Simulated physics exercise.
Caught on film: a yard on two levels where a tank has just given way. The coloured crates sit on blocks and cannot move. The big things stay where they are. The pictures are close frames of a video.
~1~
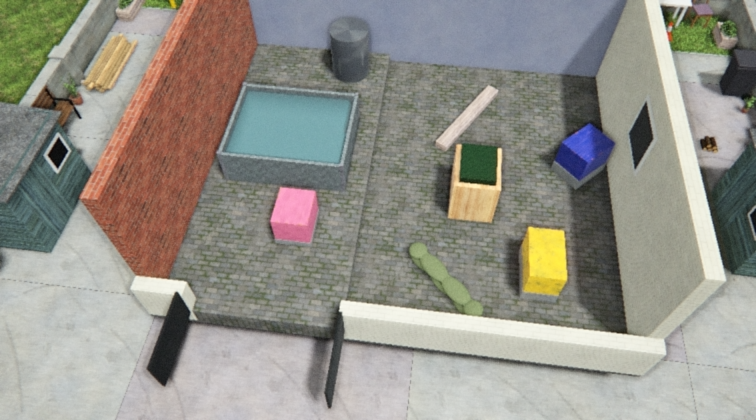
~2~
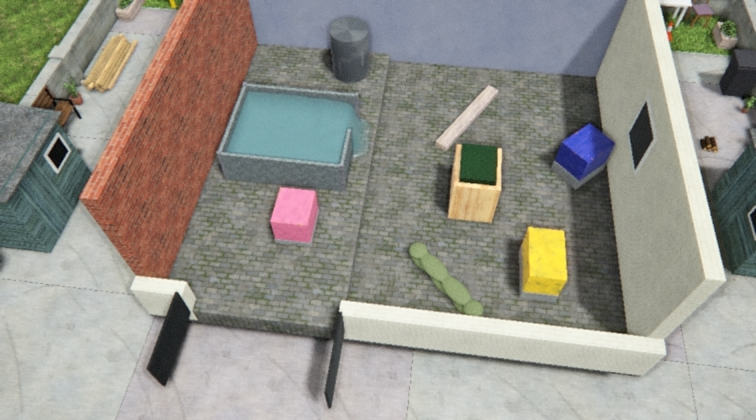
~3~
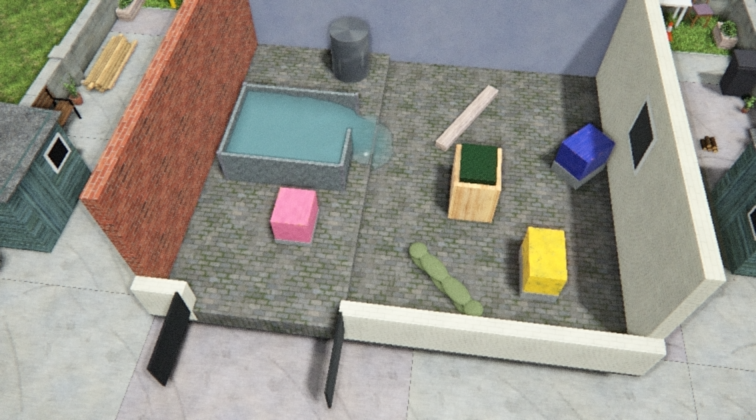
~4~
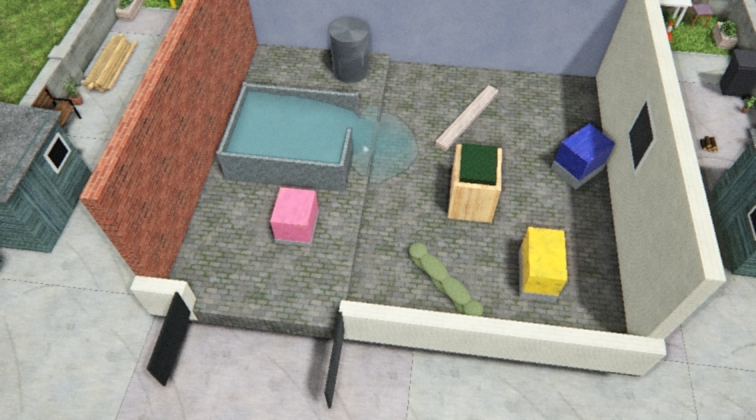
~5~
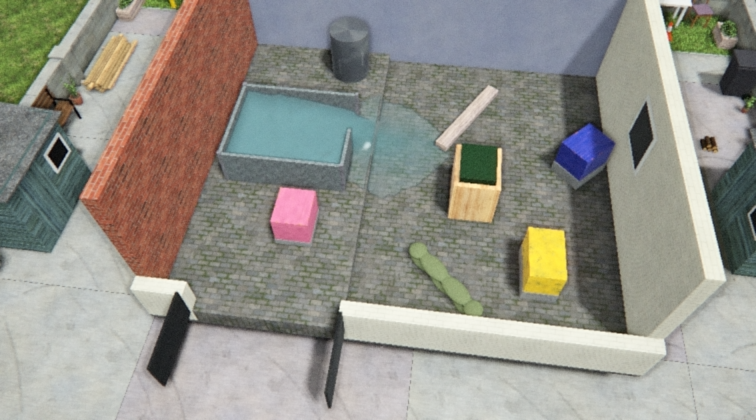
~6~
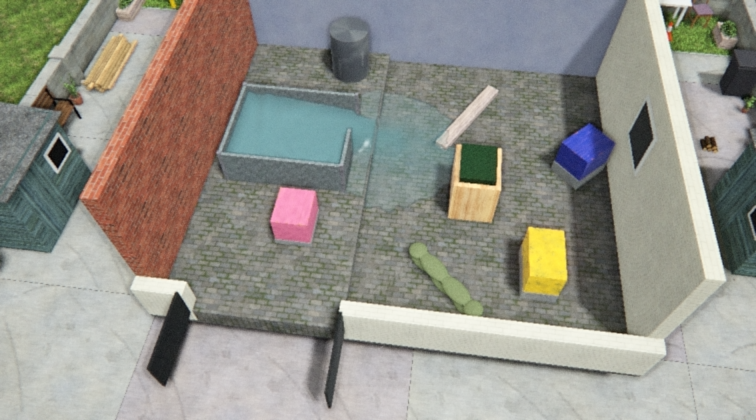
Water pours from the right side of a grey-walled tank in a walled, paved yard on two levels, seen from high above by a still camera. A pink block sits below the tank, with a grey bin behind it, and a pale plank, a wooden planter, a green hedge, and blue and yellow blocks stand to the right. The water, still at first, bursts through a gap and fans rightward across the paving towards the plank and planter.
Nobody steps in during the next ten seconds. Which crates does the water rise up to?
The pink crate keeps dry; the yellow crate keeps dry; the blue crate keeps dry.
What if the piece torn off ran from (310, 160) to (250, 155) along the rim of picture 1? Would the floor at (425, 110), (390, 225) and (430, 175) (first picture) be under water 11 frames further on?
In that order: No water, under water, wet.
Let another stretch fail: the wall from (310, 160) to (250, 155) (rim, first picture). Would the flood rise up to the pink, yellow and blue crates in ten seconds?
The pink one is soaked, the yellow one stays dry, the blue one remains dry.
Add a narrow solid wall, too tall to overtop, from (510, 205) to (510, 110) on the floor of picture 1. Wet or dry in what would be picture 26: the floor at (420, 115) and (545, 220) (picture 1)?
In that order: Under water, dry.
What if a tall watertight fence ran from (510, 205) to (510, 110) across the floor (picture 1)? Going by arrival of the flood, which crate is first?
First comes the crate marked yellow.
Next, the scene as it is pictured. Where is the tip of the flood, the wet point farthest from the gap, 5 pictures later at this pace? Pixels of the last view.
Roughly at (563, 188).
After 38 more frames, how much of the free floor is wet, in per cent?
Roughly 55 per cent.
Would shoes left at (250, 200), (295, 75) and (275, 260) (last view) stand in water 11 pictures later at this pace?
In that order: No water, not flooded, no water.
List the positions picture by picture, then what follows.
In the first frame, still water in the water tank at (291, 126).
In the second frame, the front is at (359, 155), out from the gap at (353, 131).
In the third frame, the front is at (387, 157), out from the gap at (353, 131).
In the fourth frame, the front is at (414, 155), out from the gap at (353, 132).
In the fifth frame, water pours out at (353, 131) and has run to (444, 155).
In the sixth frame, the front is at a hidden place, out from the gap at (353, 131).
A moment on, water covers 20 % of the floor; the pink crate not reached, the yellow crate not reached, the blue crate water round its plinth.
Next, water covers 35 % of the floor; the pink crate not reached, the yellow crate not reached, the blue crate water round its plinth.
Then, water covers 50 % of the floor; the pink crate not reached, the yellow crate water round its plinth, the blue crate water round its plinth.
Later, water covers 55 % of the floor; the pink crate not reached, the yellow crate water round its plinth, the blue crate water round its plinth.
In the end, water covers 60 % of the floor; the pink crate stayed above the water, the yellow crate stayed above the water, the blue crate stayed above the water.
